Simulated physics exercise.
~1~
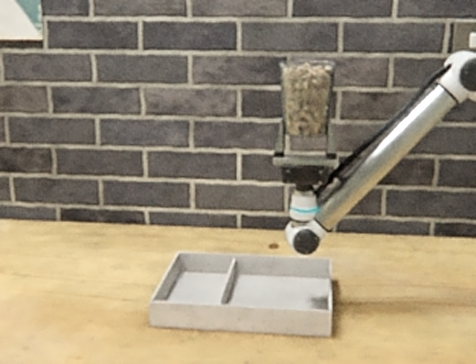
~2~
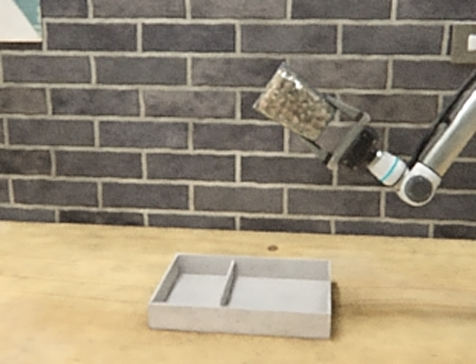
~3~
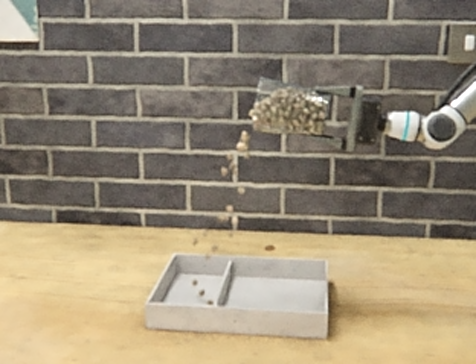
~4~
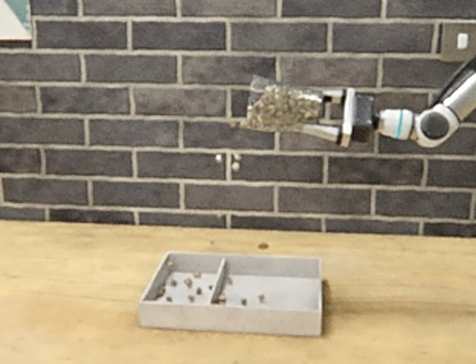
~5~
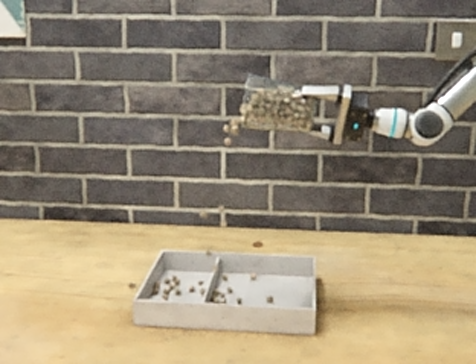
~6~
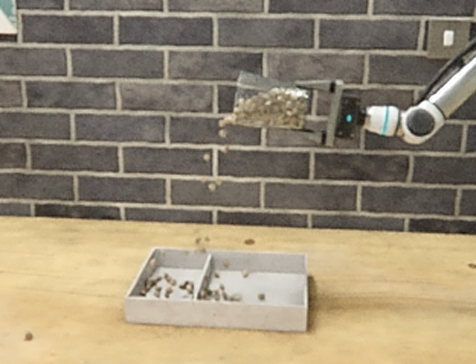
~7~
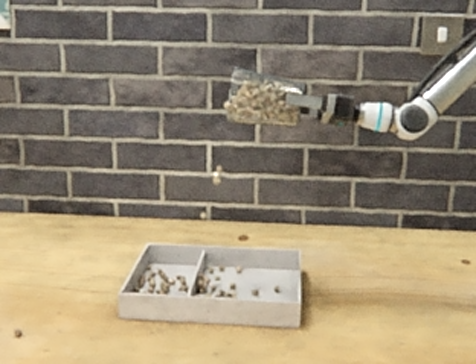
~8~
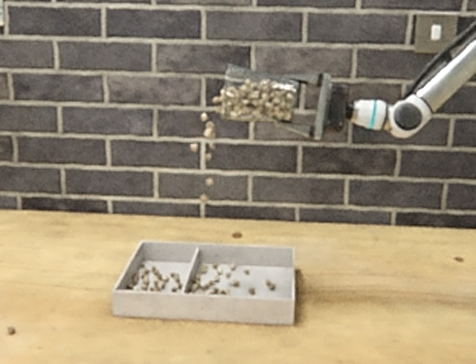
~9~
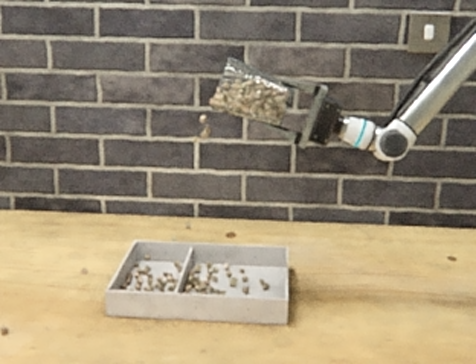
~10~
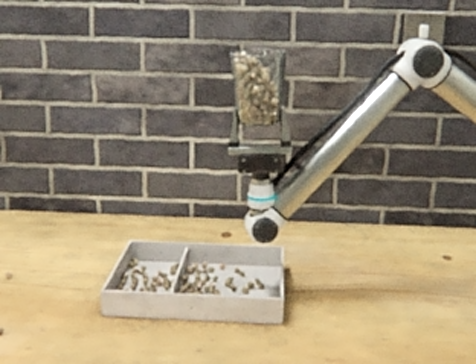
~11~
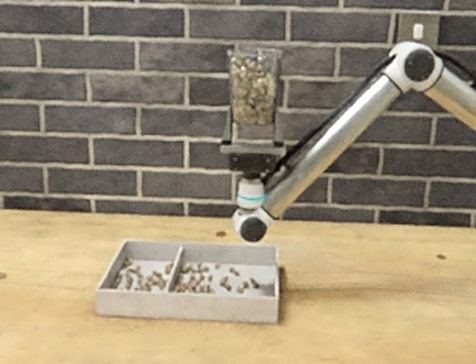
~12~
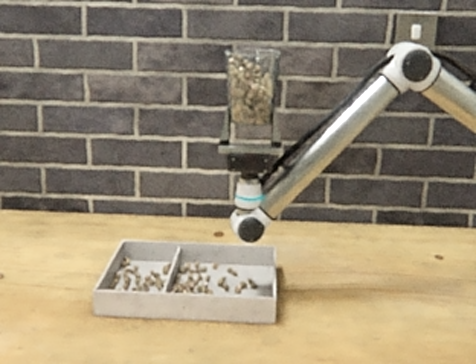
On a wooden table, a robot arm tips some pebbles into a divided tray, then rights the beaker.
